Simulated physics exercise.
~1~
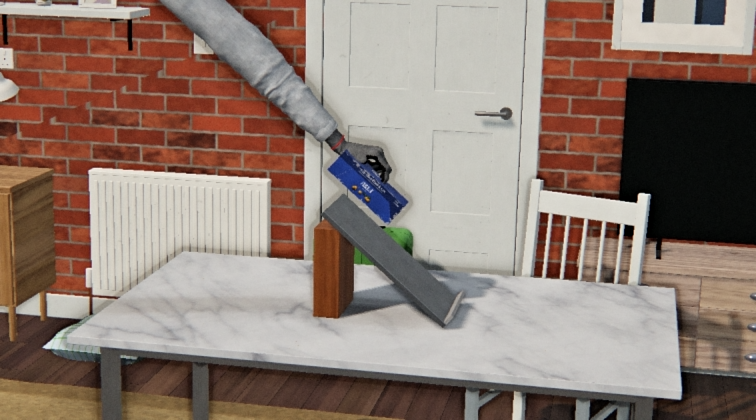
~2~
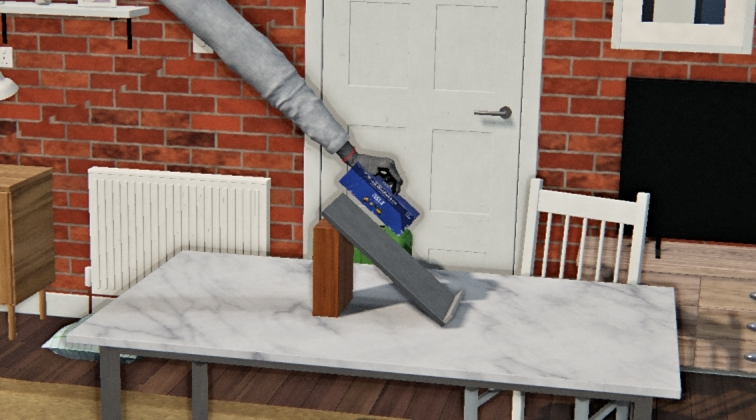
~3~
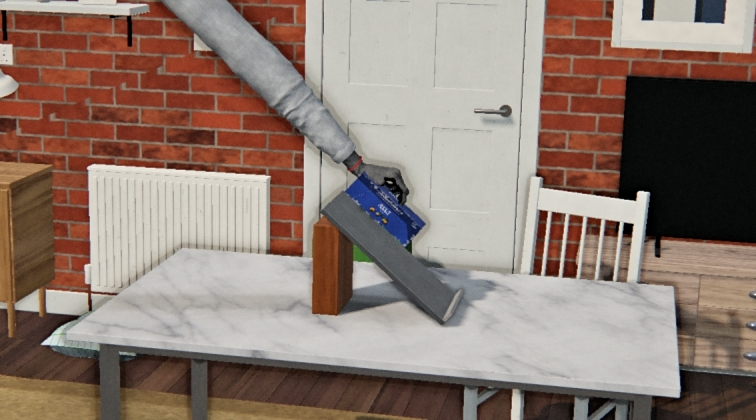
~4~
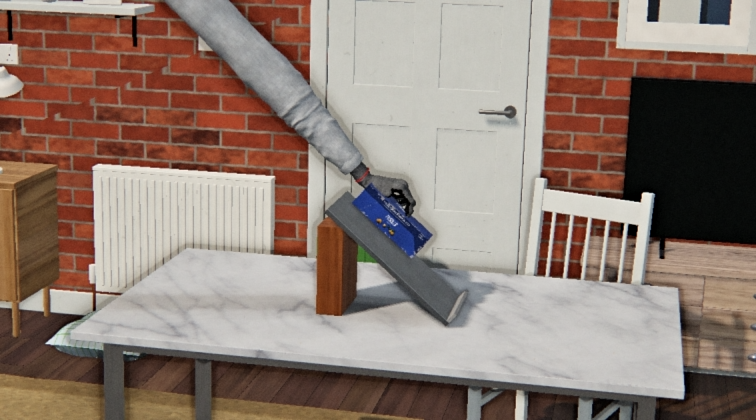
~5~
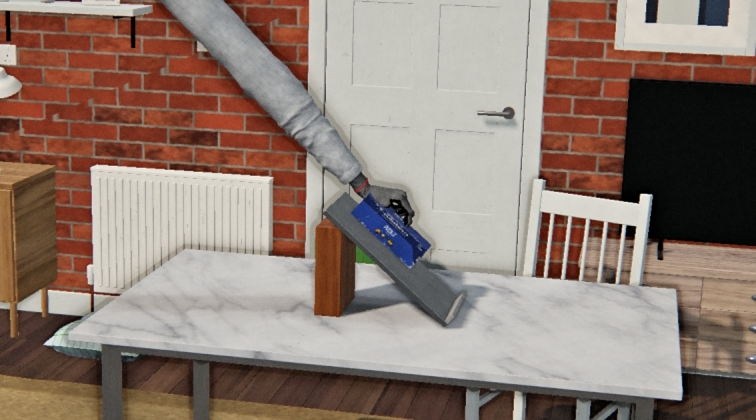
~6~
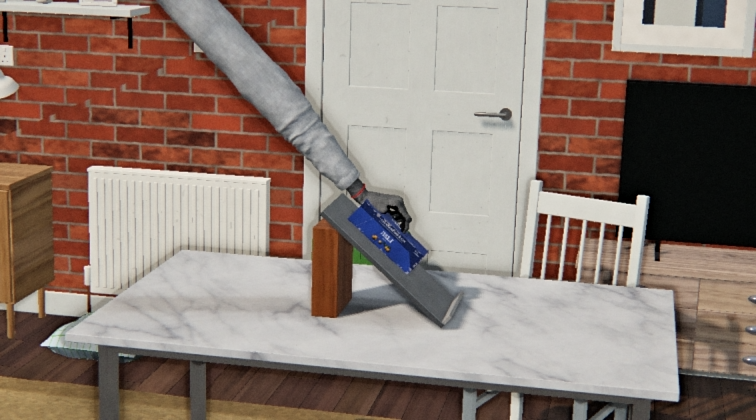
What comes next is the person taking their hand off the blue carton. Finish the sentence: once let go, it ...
Makes its way down.
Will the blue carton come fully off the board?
Result: The blue carton stays on top.
Then, 0.30 s after the last picture, blue carton slid a little near (413, 258).
Then, 0.40 s after the last picture, blue carton slid about its own width near (427, 272).
At rest, moved from the start, blue carton. Seen from the same camera at the end, blue carton near (428, 272). The blue carton runs down the board.
